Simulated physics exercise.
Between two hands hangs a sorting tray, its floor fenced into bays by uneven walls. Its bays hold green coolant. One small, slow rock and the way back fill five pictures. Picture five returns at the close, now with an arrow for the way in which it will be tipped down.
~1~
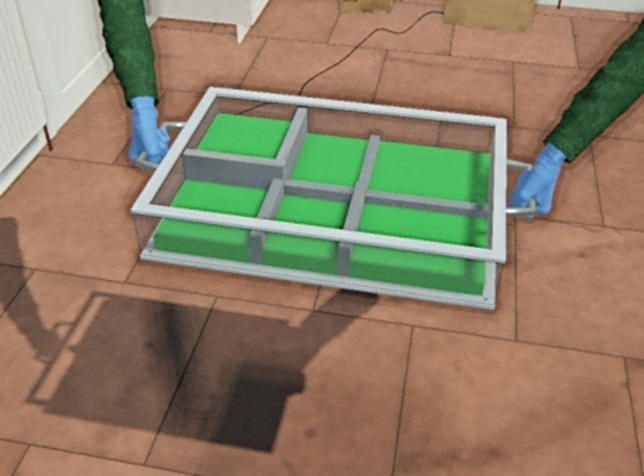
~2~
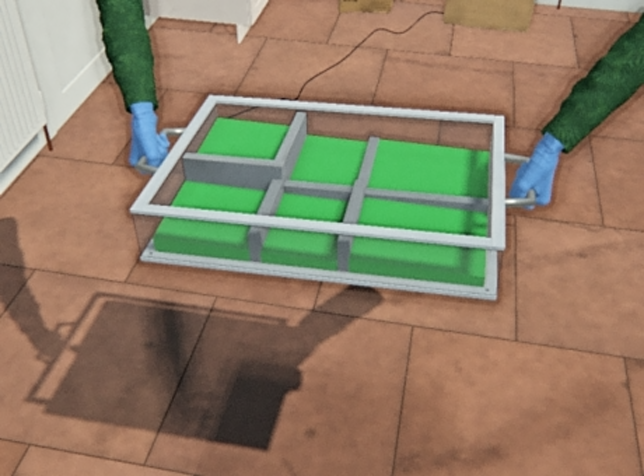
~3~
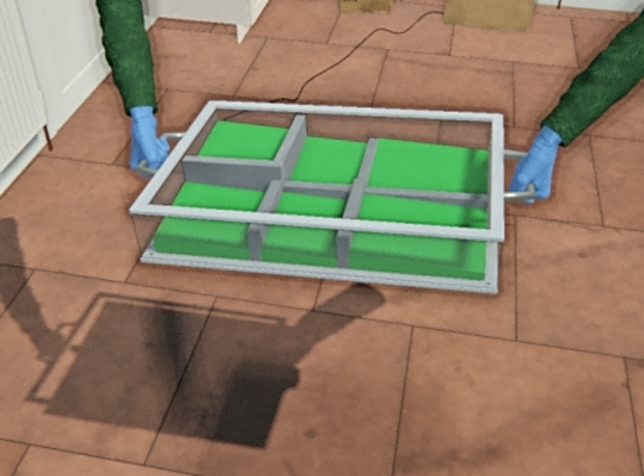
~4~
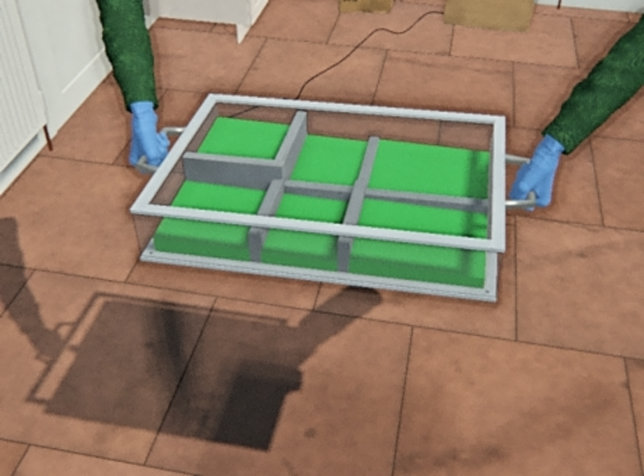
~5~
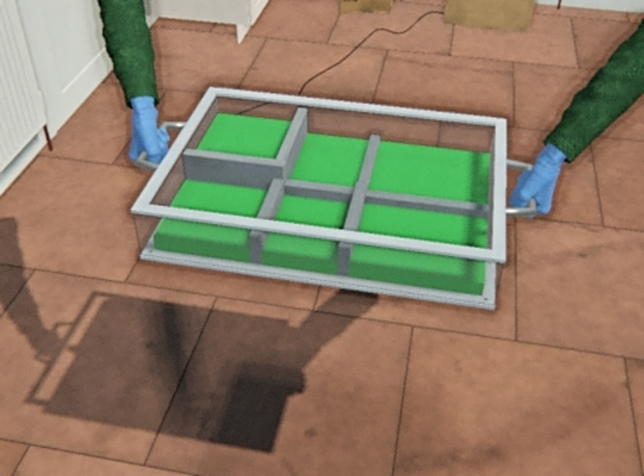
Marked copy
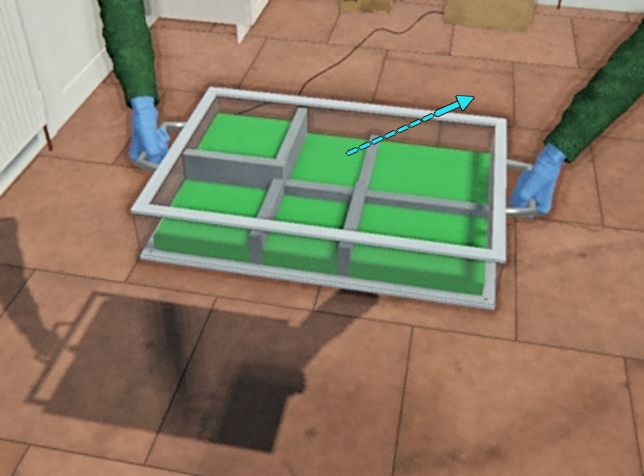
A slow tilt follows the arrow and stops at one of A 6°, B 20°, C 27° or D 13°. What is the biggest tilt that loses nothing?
Angle D just does it.
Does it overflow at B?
Yes.
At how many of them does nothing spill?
Two of the four.
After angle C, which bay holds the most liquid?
The back right bay.
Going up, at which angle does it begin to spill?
B.
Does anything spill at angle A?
No, that is safe.
The arrow ends at (468, 99).
If A is chosen, nothing spills; the back left bay holds the most.
If B is chosen, about 9 % goes over the rim.
If C is chosen, about 42 % goes over the rim.
If D is chosen, nothing spills; the back right bay holds the most.
